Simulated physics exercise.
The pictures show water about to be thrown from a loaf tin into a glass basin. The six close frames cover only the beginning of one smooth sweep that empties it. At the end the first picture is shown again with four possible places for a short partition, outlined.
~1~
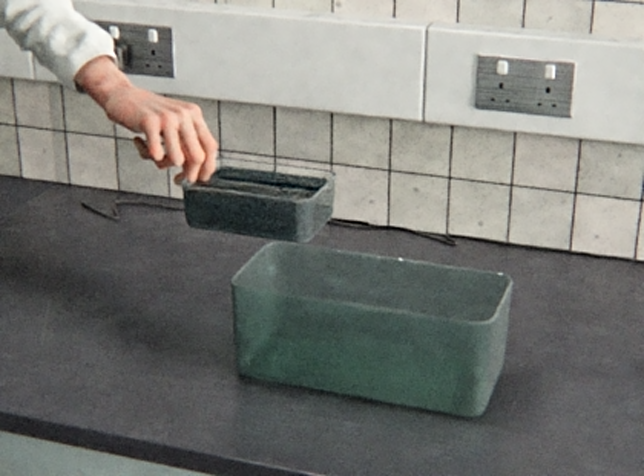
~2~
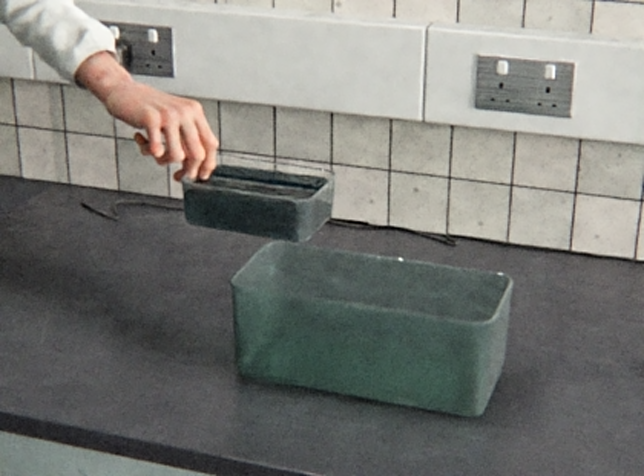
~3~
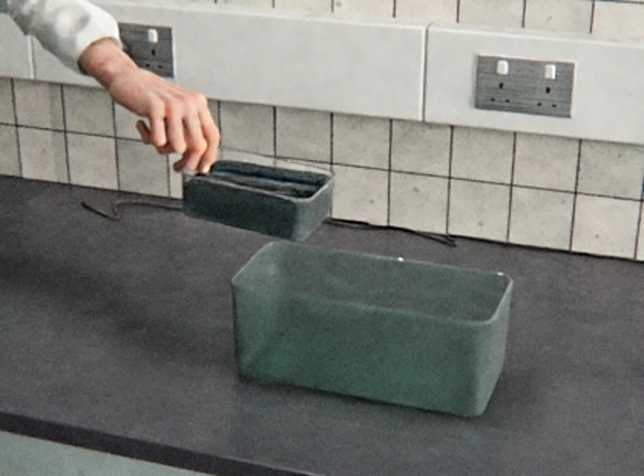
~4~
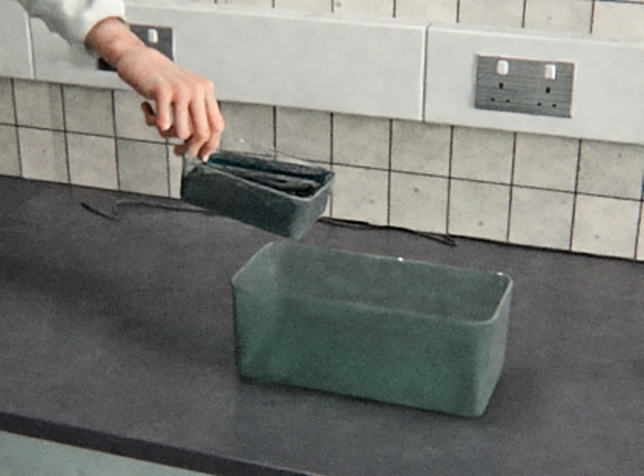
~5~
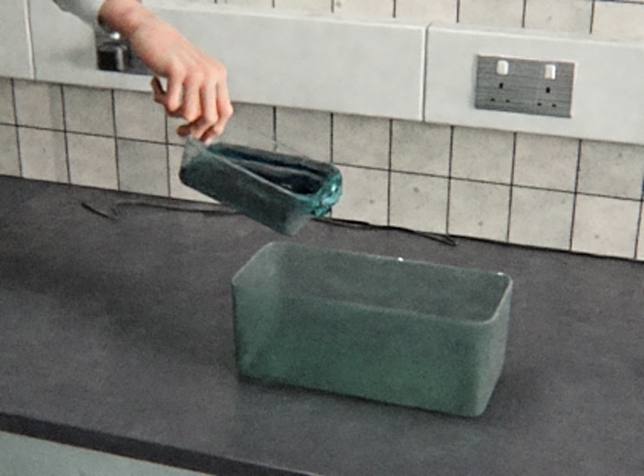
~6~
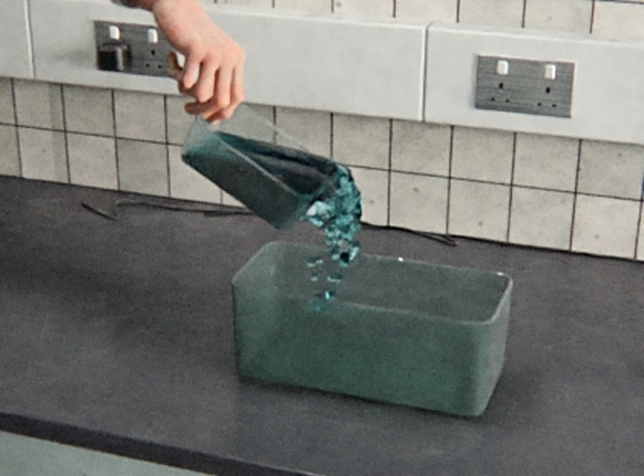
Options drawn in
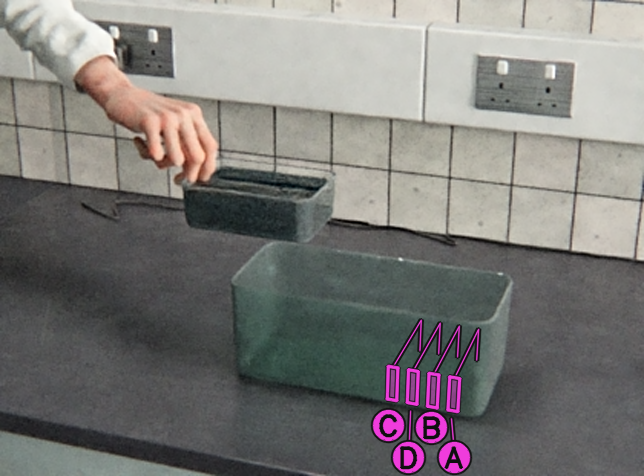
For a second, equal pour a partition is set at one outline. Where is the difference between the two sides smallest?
The best slot is C.
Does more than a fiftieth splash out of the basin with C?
Yes.
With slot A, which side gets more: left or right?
More ends on the left.
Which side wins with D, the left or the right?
The left side.
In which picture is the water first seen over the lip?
Picture 4.
On the marked copy, A at (451, 418); B at (430, 414); C at (390, 407); D at (410, 410).
If A is chosen, about 84 % ends left of the wall and 6 % right of it; 10 % is lost outside.
If B is chosen, about 85 % ends left of the wall and 4 % right of it; 11 % is lost outside.
If C is chosen, about 42 % ends left of the wall and 47 % right of it; 11 % is lost outside.
If D is chosen, about 75 % ends left of the wall and 14 % right of it; 11 % is lost outside.
